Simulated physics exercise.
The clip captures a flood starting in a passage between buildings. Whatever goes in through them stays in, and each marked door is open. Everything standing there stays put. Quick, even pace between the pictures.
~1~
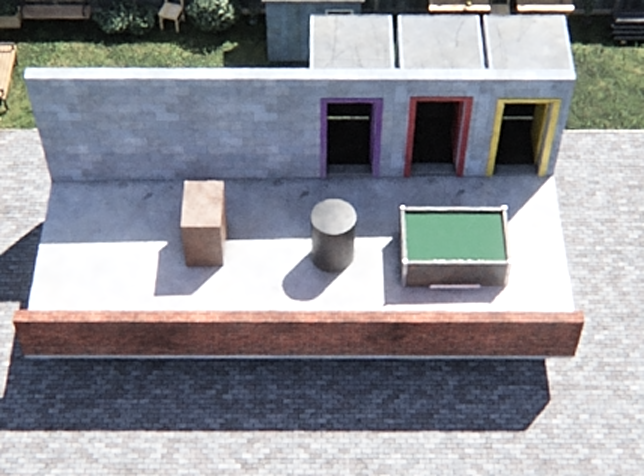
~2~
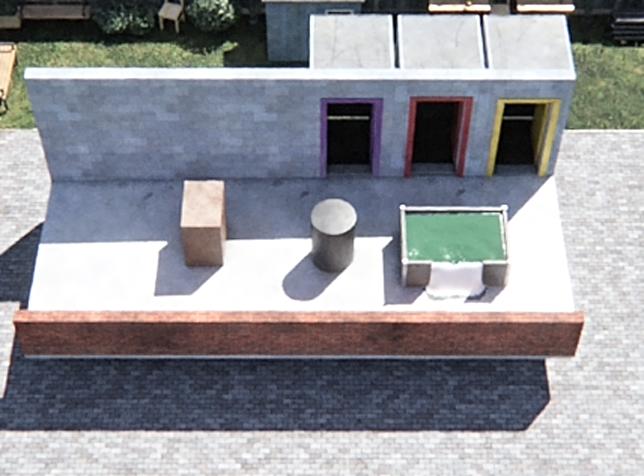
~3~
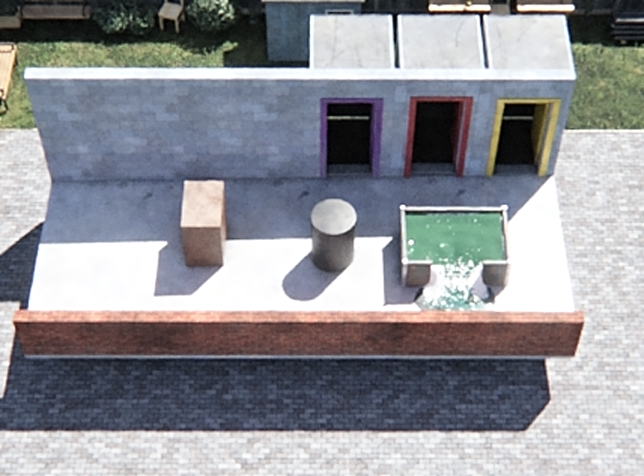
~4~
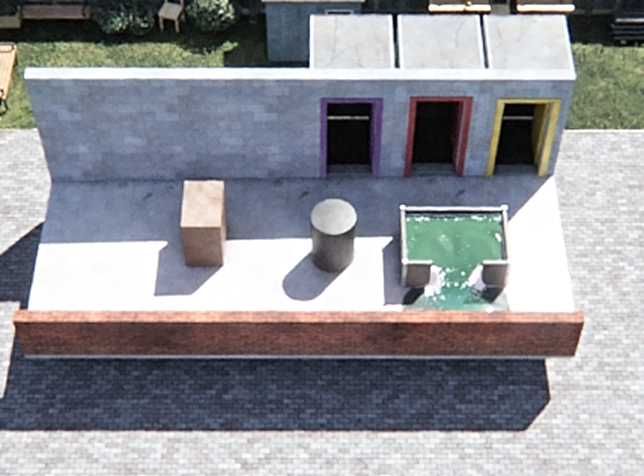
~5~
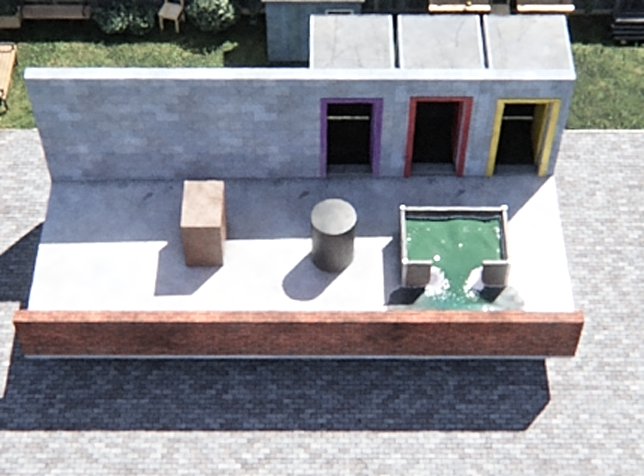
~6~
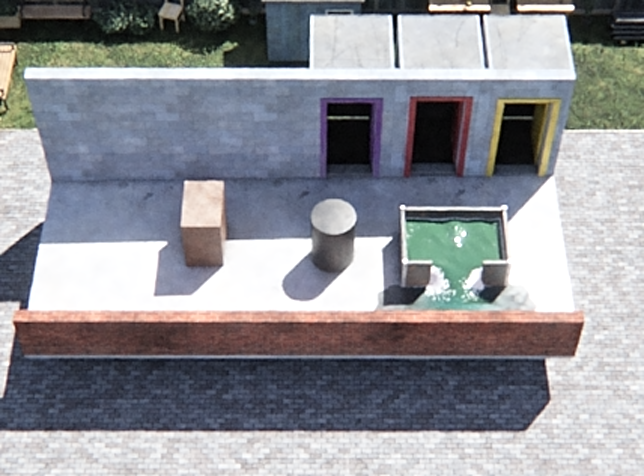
Walled paved yard with three coloured doorways, green water pouring through a gap in a tank's front and spreading toward the brick wall.
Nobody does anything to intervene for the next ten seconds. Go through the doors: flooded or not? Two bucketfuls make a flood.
Red door: Not flooded. Yellow door: Not flooded. Purple door: Not flooded.
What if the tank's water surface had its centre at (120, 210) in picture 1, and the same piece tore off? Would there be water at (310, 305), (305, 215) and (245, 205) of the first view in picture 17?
Spot by spot, in the order asked: Swamped, untouched, untouched.
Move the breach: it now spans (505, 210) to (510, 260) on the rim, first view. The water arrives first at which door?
The yellow door.
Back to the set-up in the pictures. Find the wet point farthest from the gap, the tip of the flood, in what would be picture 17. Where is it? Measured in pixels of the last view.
Near (180, 335).
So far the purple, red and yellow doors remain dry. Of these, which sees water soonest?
Answer: The one in purple.
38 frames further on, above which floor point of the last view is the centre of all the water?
My guess is about (343, 273).
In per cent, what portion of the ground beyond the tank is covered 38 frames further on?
About 55 per cent.
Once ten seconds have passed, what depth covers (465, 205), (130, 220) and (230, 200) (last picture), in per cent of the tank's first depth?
I'd say close to 2, 2 and 4 percent.
A moment on, water covers 15 % of the floor; the red door not reached, the yellow door not reached, the purple door not reached.
Next, water covers 30 % of the floor; the red door not reached, the yellow door not reached, the purple door not reached.
Then, water covers 50 % of the floor; the red door not reached, the yellow door not reached, the purple door not reached.
Later, water covers 55 % of the floor; the red door not reached, the yellow door not reached, the purple door wet at the sill, nothing in.
In the end, water covers 50 % of the floor; the red door wet at the sill, nothing in, the yellow door wet at the sill, nothing in, the purple door wet at the sill, nothing in.
